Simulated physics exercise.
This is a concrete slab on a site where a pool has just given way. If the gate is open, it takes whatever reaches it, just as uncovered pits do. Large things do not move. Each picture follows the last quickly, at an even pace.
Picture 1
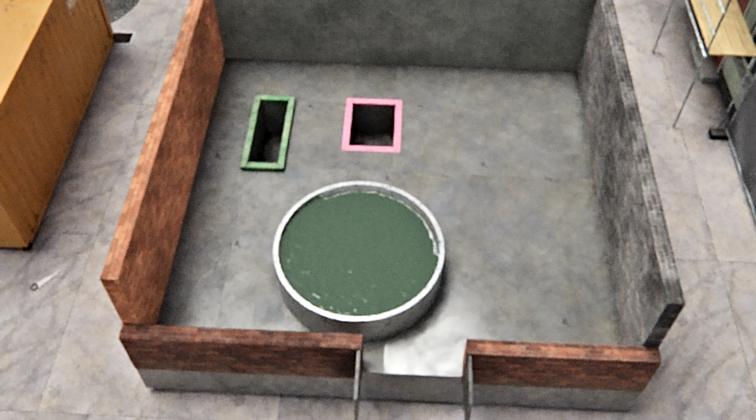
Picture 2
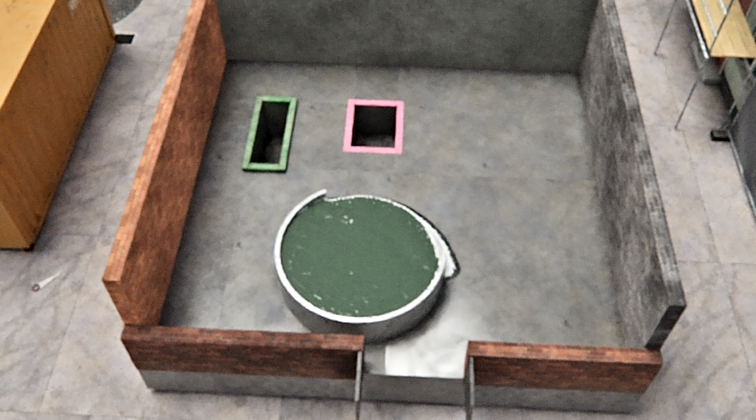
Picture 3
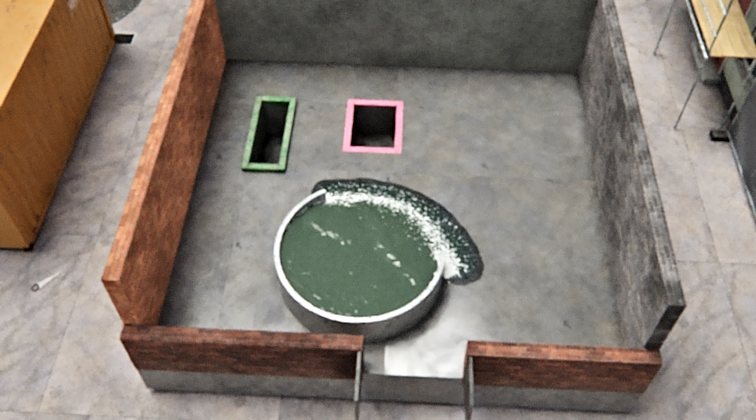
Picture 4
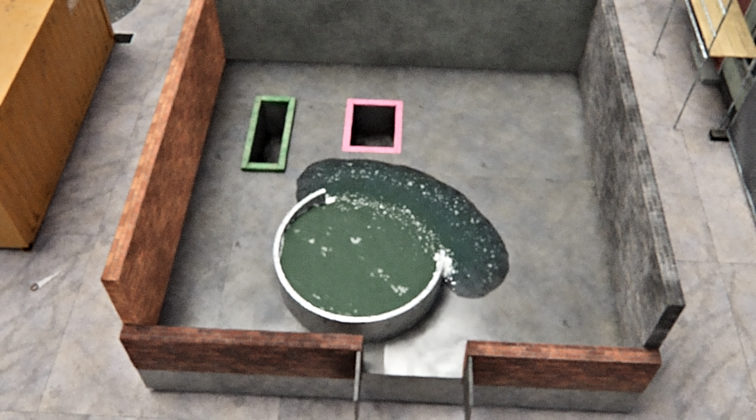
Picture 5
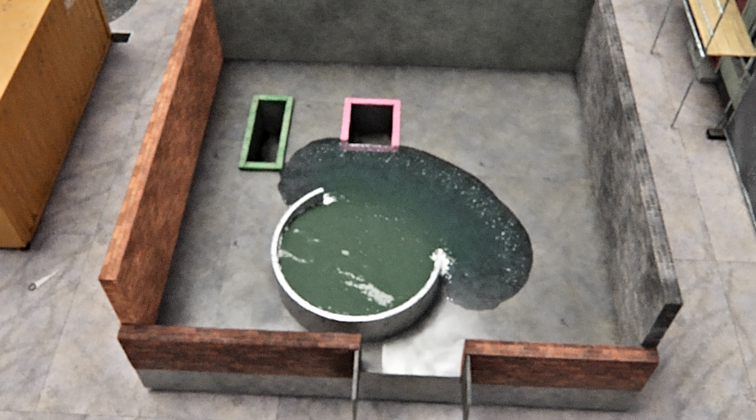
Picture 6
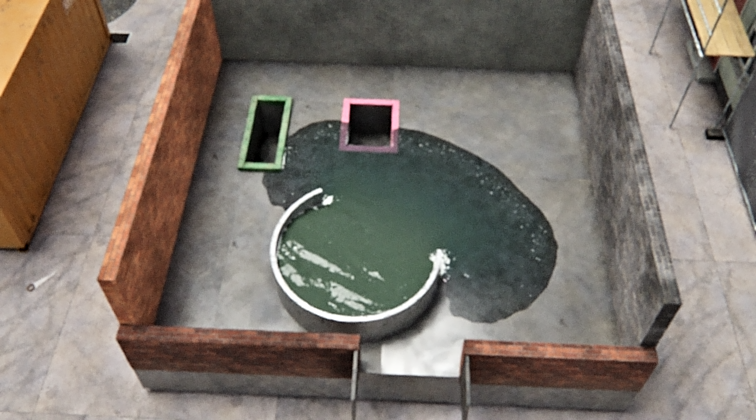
A walled concrete slab is seen from above at an angle, and the view stays almost still. A round pool of dark green water sits near the front opening between low red-brown walls, with green-rimmed and pink-rimmed rectangular pits behind it and an orange-brown block outside at left. The pool's far side opens, and foaming water pours out, spreading backward and rightward in a widening dark sheet that reaches both rims.
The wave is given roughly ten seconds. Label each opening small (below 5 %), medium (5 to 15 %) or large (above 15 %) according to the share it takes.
Gate: Small; green pit: Small; pink pit: Large.
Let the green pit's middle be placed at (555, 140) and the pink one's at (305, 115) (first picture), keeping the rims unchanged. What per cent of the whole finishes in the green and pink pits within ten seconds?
Roughly: Green pit 14 %, pink pit 15 %.
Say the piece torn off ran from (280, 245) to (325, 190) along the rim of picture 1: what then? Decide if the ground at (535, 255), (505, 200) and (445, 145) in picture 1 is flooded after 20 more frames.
First spot spared, second spot spared, third spot spared.
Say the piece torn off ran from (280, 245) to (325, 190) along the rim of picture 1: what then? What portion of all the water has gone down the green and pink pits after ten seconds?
Approximately, green takes 8 % and pink takes 10 %.
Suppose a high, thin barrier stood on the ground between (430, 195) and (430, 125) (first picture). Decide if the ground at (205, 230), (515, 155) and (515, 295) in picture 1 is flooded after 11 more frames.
Untouched, swamped, untouched.
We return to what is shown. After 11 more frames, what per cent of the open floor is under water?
Near 55 in a hundred.
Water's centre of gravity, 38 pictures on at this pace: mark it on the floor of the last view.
At about (447, 160).
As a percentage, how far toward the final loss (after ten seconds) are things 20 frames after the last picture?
Roughly 40 percent.
A moment on, water covers 50 % of the floor; the gate 0 %, the green pit 0 %, the pink pit 4 %.
Next, water covers 55 % of the floor; the gate 0 %, the green pit 0 %, the pink pit 8 %.
Then, water covers 65 % of the floor; the gate 0 %, the green pit 0 %, the pink pit 13 %.
Later, water covers 75 % of the floor; the gate 0 %, the green pit 0 %, the pink pit 21 %.
In the end, water covers 95 % of the floor; the gate 2 %, the green pit 0 %, the pink pit 31 %.
